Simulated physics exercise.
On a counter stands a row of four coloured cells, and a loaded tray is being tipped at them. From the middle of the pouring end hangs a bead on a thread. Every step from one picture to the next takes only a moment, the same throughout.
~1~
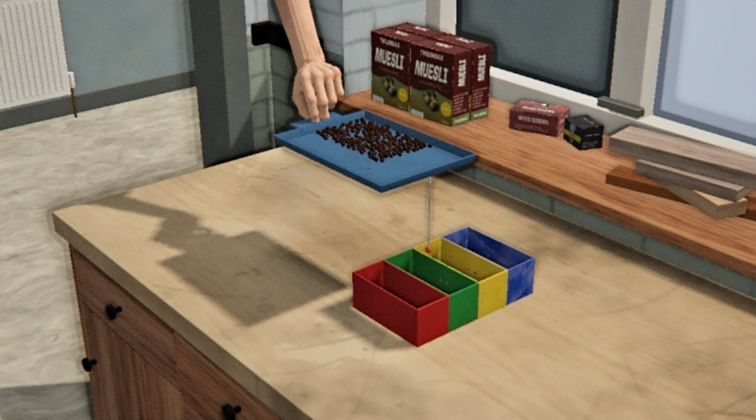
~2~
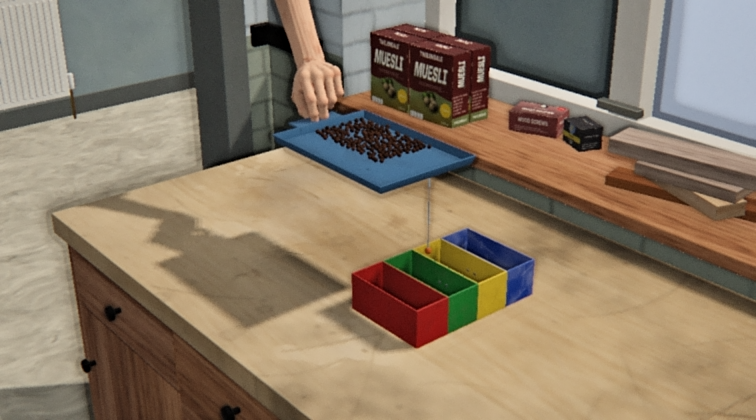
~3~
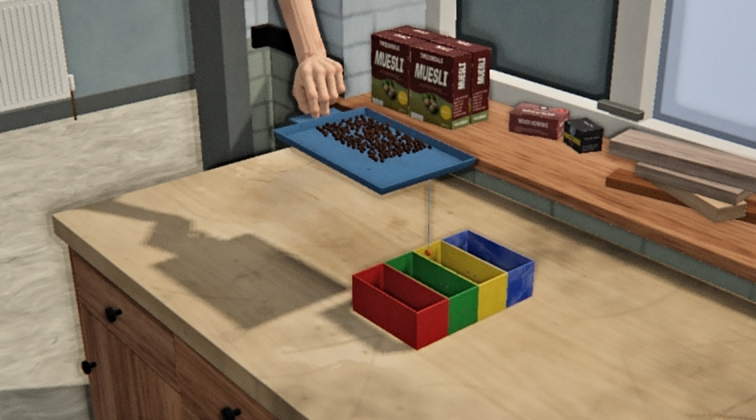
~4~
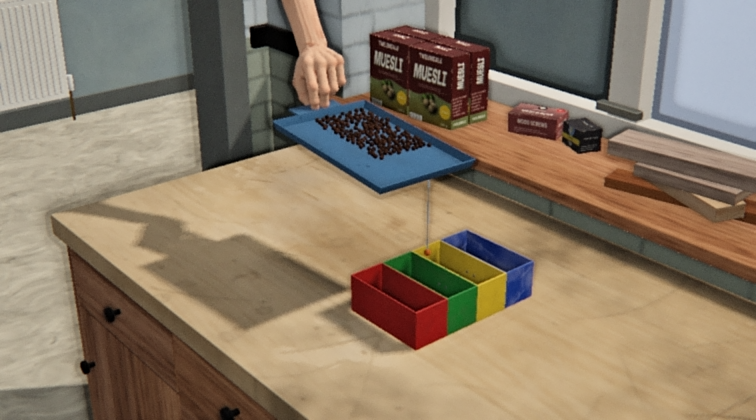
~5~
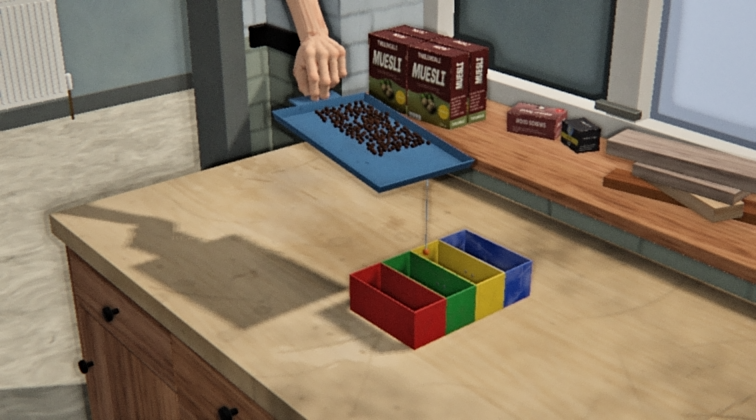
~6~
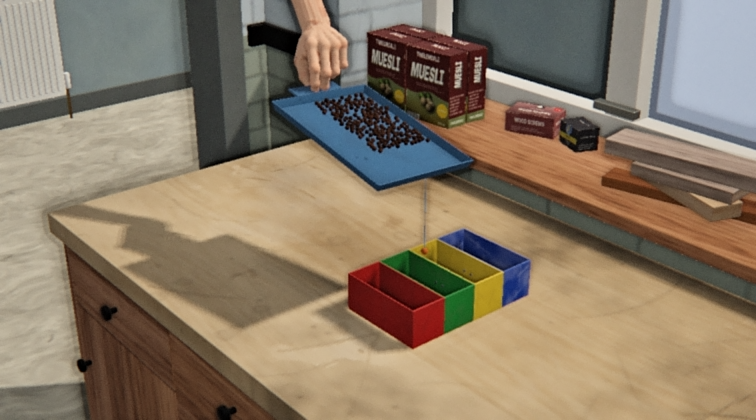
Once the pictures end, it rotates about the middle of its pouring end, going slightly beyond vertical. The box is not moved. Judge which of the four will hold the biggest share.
I would say the blue cell.
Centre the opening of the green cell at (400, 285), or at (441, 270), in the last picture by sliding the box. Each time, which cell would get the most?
Try 1 - blue; try 2 - yellow.
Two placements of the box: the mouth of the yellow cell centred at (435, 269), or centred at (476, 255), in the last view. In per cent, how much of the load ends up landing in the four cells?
Roughly 60 per cent, and 100 per cent.
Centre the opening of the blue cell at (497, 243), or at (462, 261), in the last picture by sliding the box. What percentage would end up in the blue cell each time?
First try: Roughly 20 per cent; second try: Roughly 40 per cent.
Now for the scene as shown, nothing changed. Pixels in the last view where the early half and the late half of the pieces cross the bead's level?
The opening part goes through (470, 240); what follows goes through (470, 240).
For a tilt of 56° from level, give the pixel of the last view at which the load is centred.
Close to (450, 164).
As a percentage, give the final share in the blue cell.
Close to 60 in every hundred pieces.
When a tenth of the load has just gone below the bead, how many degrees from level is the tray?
50°, roughly.
Shortly afterwards, tray tipped steeply; the bulk on the tray; a little in the blue cell; a little in the yellow cell; a little falling or outside the box.
Next, tray tipped right over; near a quarter on the tray; near a third in the blue cell; near a quarter in the yellow cell; only a few in the green cell; near a quarter falling or outside the box.
Some moments later, tray tipped past a quarter turn; near half in the blue cell; near a third in the yellow cell; only a few in the green cell; only a few falling or outside the box.
In the end, tray tipped past a quarter turn; near half in the blue cell; near a third in the yellow cell; only a few in the green cell; none at all in the red cell; only a few outside the box.
